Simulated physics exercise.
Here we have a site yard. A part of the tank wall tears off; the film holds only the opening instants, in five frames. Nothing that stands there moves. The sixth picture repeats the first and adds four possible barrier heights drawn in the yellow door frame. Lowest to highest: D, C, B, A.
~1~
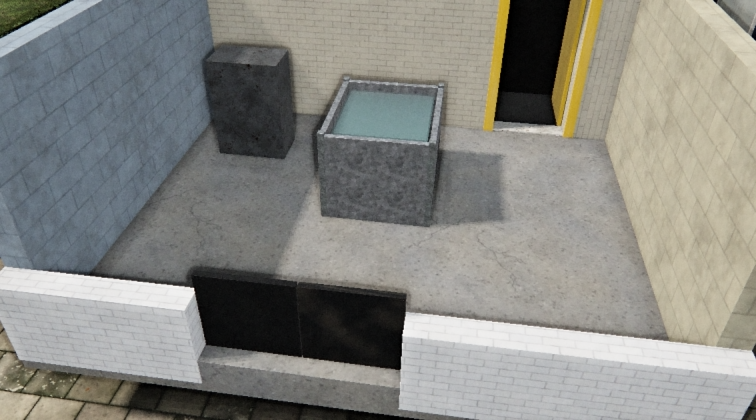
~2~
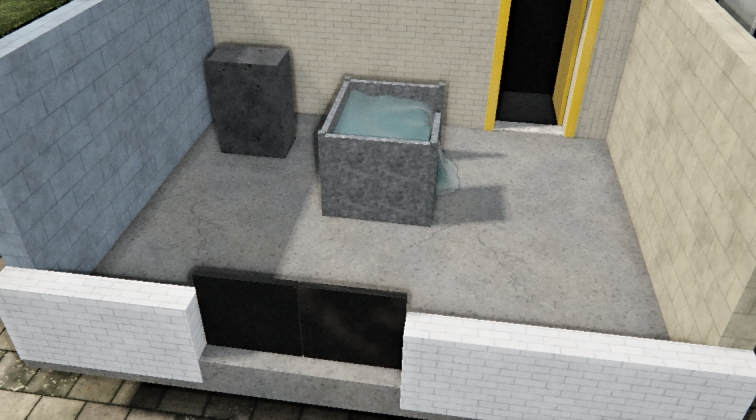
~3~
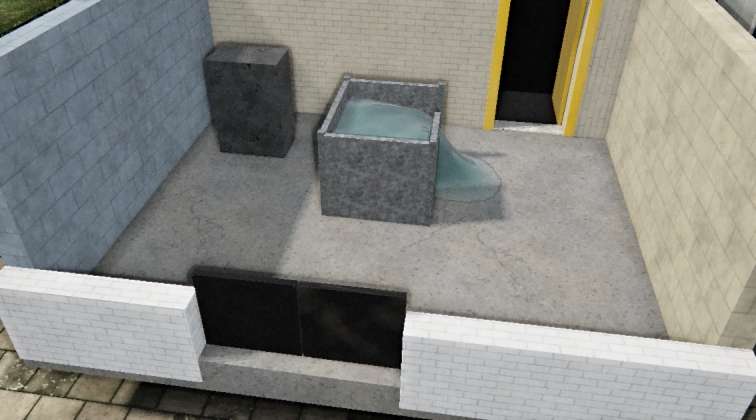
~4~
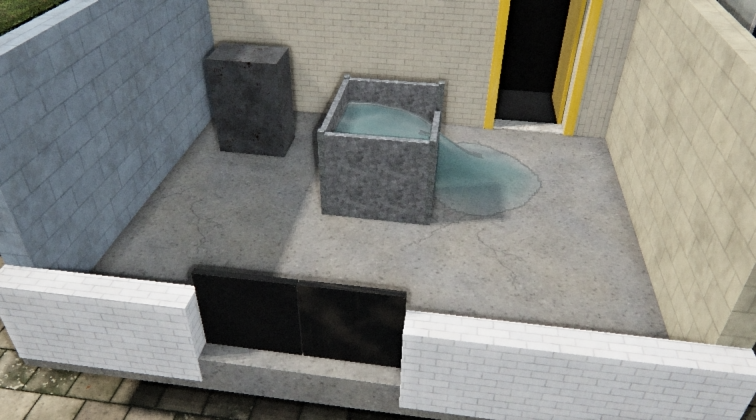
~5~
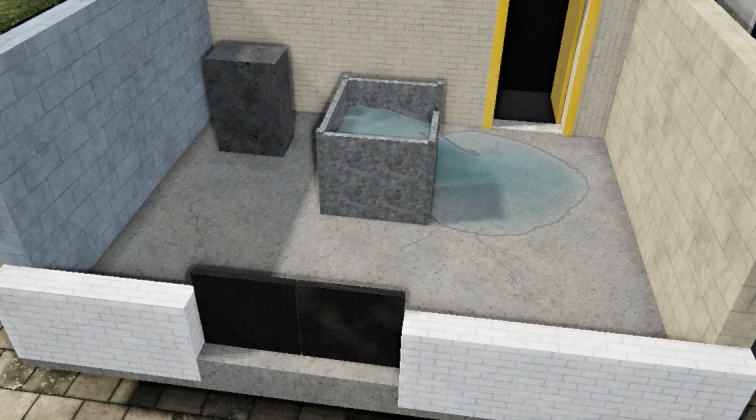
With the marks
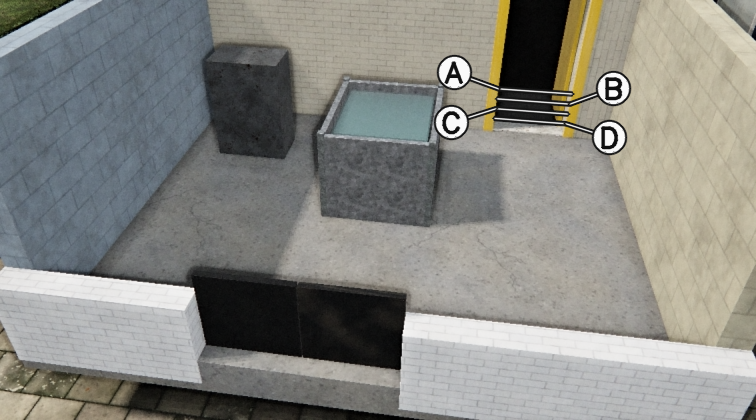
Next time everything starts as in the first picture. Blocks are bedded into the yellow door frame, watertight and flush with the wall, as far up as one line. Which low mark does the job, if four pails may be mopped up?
That is mark D.
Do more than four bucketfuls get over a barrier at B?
No.
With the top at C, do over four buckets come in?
No, that is safe.
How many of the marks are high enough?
All of them.
On the marked copy, A at (535, 91); B at (533, 101); C at (531, 111); D at (529, 121); from the bottom up D, C, B, A.
If A is chosen, nothing gets over.
If B is chosen, nothing gets over.
If C is chosen, a splash gets over, under a bucket.
If D is chosen, a bucket or two gets in.
